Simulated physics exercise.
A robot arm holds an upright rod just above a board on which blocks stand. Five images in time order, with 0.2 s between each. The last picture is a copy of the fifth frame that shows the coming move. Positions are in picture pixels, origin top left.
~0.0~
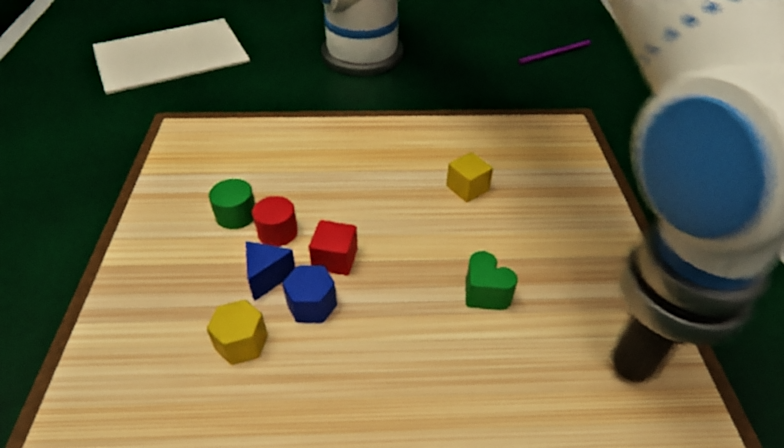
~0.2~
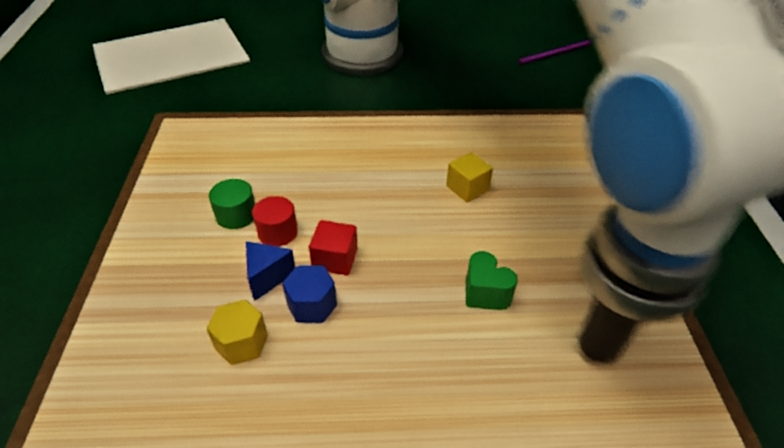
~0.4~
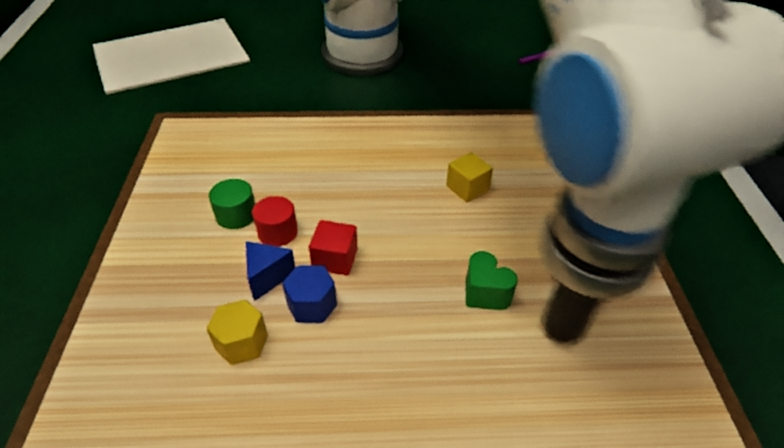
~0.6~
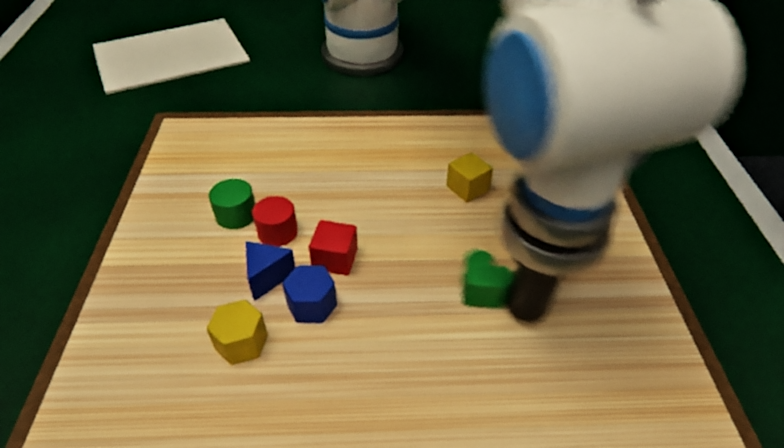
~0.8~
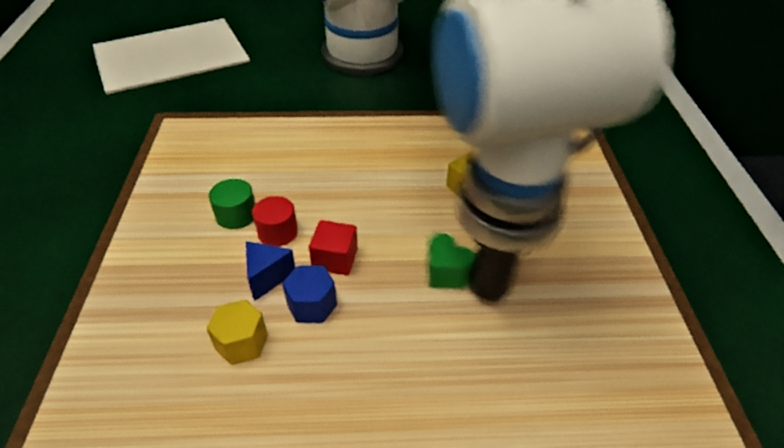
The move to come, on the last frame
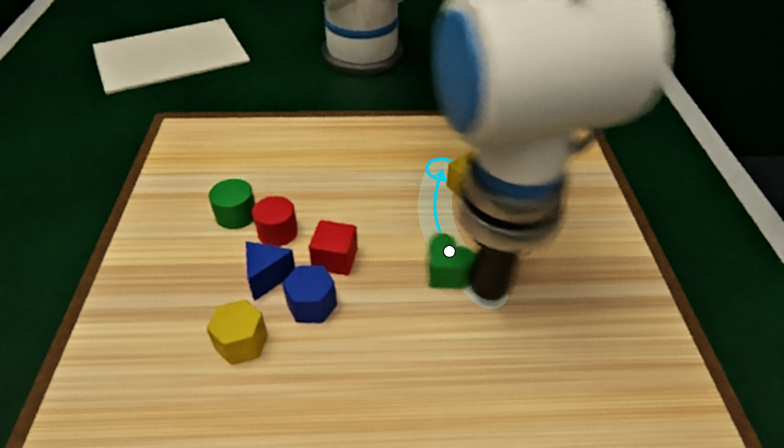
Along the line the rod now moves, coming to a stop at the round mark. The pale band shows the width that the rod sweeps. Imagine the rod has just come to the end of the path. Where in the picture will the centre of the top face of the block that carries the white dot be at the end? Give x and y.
I think it will end close to (408, 230).
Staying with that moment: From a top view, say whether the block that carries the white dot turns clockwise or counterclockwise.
From the top: Counterclockwise.
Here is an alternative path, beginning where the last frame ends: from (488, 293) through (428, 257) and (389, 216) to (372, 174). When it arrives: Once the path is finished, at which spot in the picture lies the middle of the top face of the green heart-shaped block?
Around pixel (355, 208).
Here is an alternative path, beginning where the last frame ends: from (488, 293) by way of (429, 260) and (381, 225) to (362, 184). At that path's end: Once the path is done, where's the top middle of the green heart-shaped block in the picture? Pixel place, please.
Its top middle will sit at (338, 204).
Path on the board, from (488, 293) through (449, 249) and (435, 206) to (443, 169); the dot is on the green heart-shaped block.
On the path given first. One third of the way, rod at (450, 242); green heart-shaped block at (410, 231), turned 70° anticlockwise.
Two thirds of the way, rod at (436, 199); green heart-shaped block at (408, 230), turned 80° anticlockwise.
At the end, rod at (443, 162); green heart-shaped block at (408, 230), turned 80° anticlockwise; yellow square at (476, 159), turned 45° clockwise.
